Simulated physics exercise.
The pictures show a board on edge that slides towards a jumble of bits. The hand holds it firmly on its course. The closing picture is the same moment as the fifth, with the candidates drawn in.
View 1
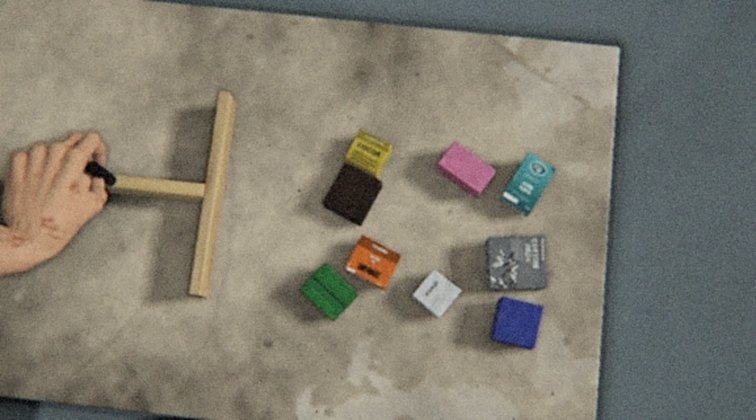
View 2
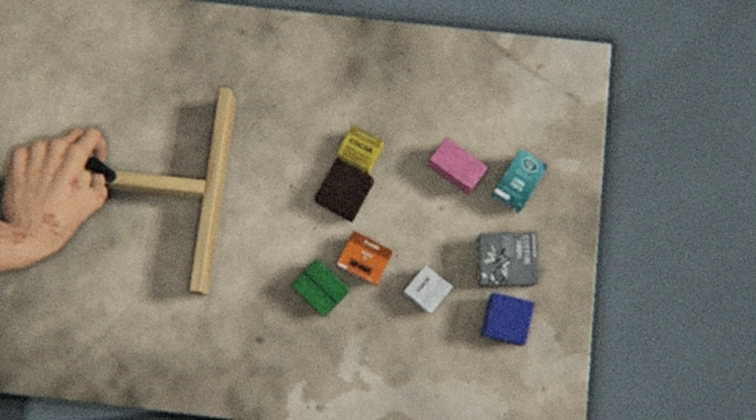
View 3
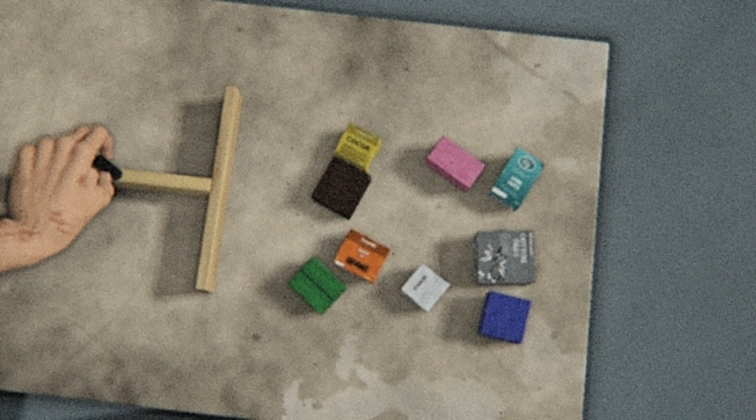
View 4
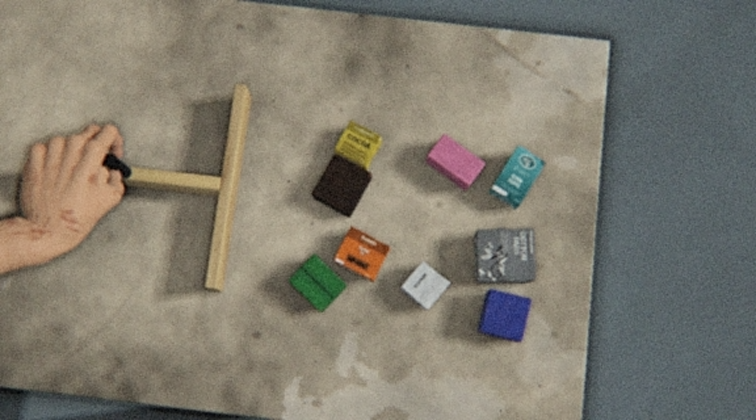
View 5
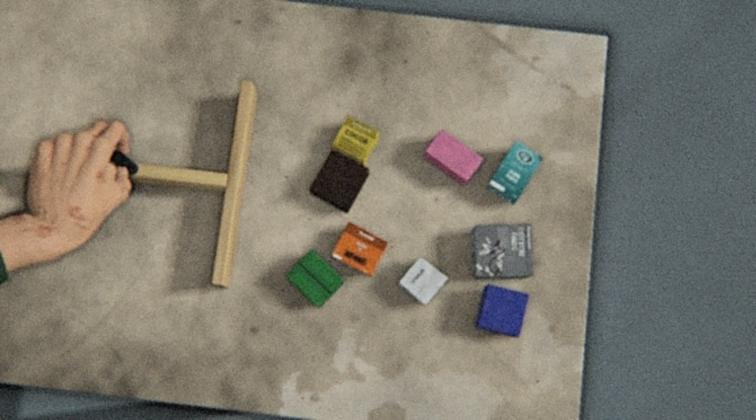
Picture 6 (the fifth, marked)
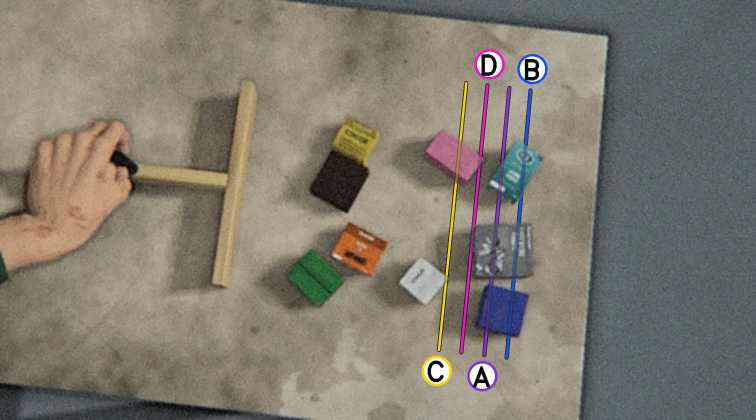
A hand at the left grips the black end of a wooden T-shaped tool on a stained, pale tabletop, seen from above against a grey floor. To the right sit yellow and dark brown blocks, orange and green ones below, a small white one, then pink, turquoise, grey and blue. The hand slides the board slightly rightward while the blocks stay put and the view shifts a little.
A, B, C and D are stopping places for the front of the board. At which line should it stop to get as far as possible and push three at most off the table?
No farther than B.
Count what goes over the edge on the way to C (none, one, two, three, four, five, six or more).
The count is none.
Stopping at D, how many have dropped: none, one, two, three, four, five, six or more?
The count is none.
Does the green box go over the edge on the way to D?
No.
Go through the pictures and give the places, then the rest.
In the first frame, blue block (516, 323); grey box (516, 264); pink block (465, 170).
In the second frame, board (210, 187); orange packet (365, 259).
In the third frame, board (216, 186); yellow packet (358, 148).
In the fourth frame, board (226, 184); turquoise box (517, 178).
In the fifth frame, board (232, 181); blue block (502, 311); grey box (502, 252); pink block (452, 158).
On the marked copy, A at (497, 218); B at (519, 220); C at (453, 213); D at (475, 215).
Following B. Soon after the start, board (336, 192); green box (358, 288); yellow packet (369, 140).
Later, board (440, 204); turquoise box (555, 184); blue block (531, 322).
In the end, board (520, 213); turquoise box over the edge; grey box (592, 242); one fallen.
As for the rest, A is within the limit but short; C is within the limit but short; D is within the limit but short.
